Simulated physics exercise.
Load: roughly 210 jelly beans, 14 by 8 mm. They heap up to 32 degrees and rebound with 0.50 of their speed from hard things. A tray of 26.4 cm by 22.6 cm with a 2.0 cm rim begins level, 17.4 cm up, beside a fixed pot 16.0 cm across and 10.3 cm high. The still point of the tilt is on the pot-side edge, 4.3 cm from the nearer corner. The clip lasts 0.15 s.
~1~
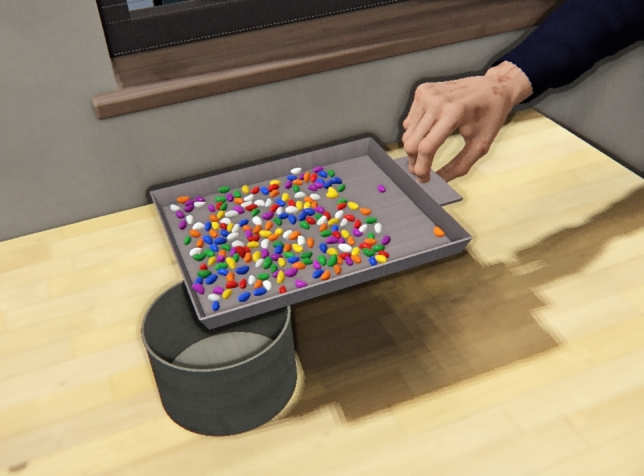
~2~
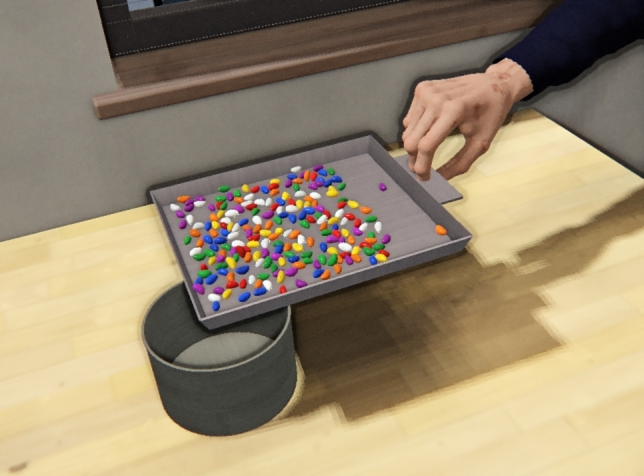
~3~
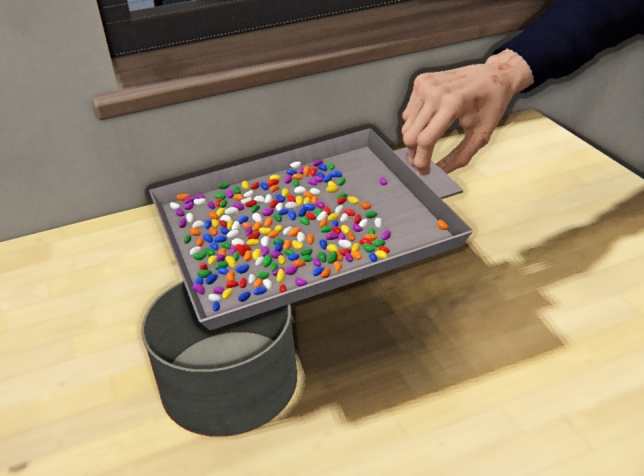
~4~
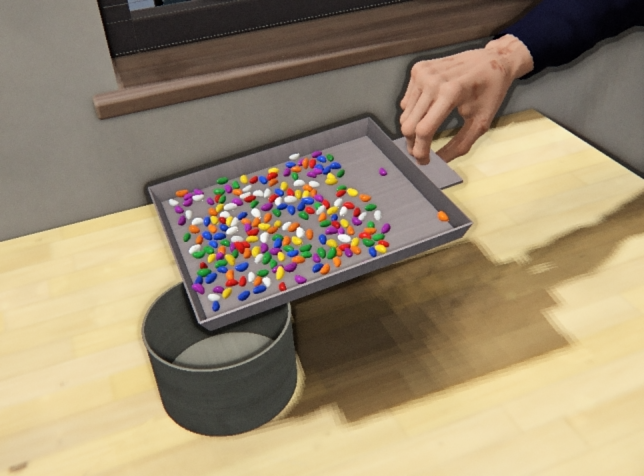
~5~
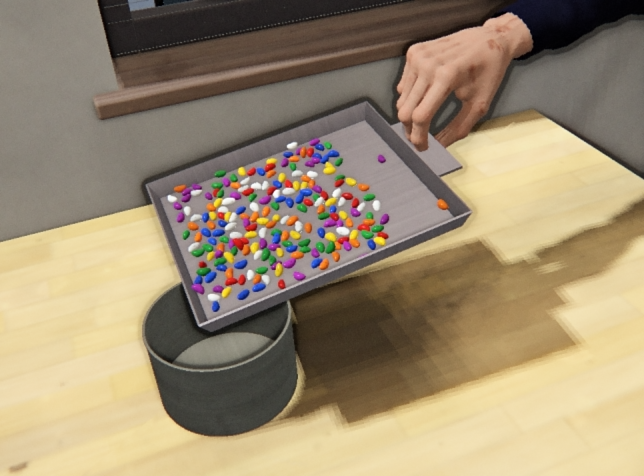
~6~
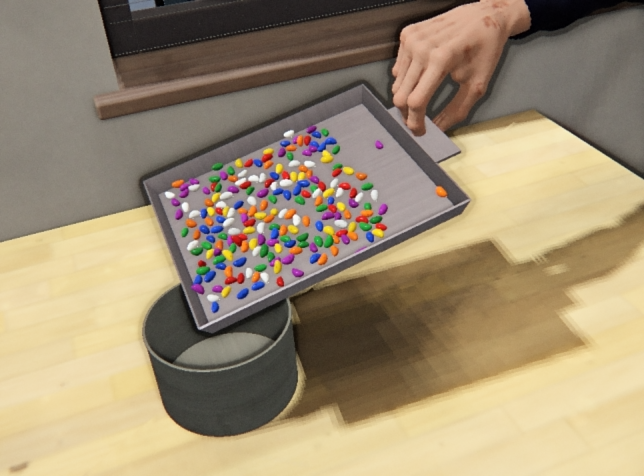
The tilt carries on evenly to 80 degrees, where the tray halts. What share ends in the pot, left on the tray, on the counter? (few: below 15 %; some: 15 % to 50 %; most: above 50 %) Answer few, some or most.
Pot few, tray few, counter most.
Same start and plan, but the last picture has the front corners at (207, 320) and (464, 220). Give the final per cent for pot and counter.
Pot 0, counter 100.
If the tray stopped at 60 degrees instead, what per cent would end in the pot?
In that case some 0 per cent.
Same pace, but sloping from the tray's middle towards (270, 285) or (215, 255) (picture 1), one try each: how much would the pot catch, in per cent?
About 0 and 10 per cent.
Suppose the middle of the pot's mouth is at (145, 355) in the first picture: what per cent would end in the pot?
About 50 per cent.
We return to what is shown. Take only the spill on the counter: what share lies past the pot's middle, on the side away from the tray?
About 100 per cent.
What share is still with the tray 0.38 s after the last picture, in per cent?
Some 100 per cent of the load.
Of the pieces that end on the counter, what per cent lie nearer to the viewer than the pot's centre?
Roughly 90 per cent.
Then, 0.23 s after the last picture, tilt 48 degrees; the tray holds 100 %, the pot 0 %.
Then, 0.38 s after the last picture, tilt 70 degrees; the tray holds 100 %, the pot 0 %.
Then, 0.65 s after the last picture, tilt 80 degrees; the tray holds 5 %, the pot 0 %.
In the end, pot 0 %, tray 5 %, counter 95 %.
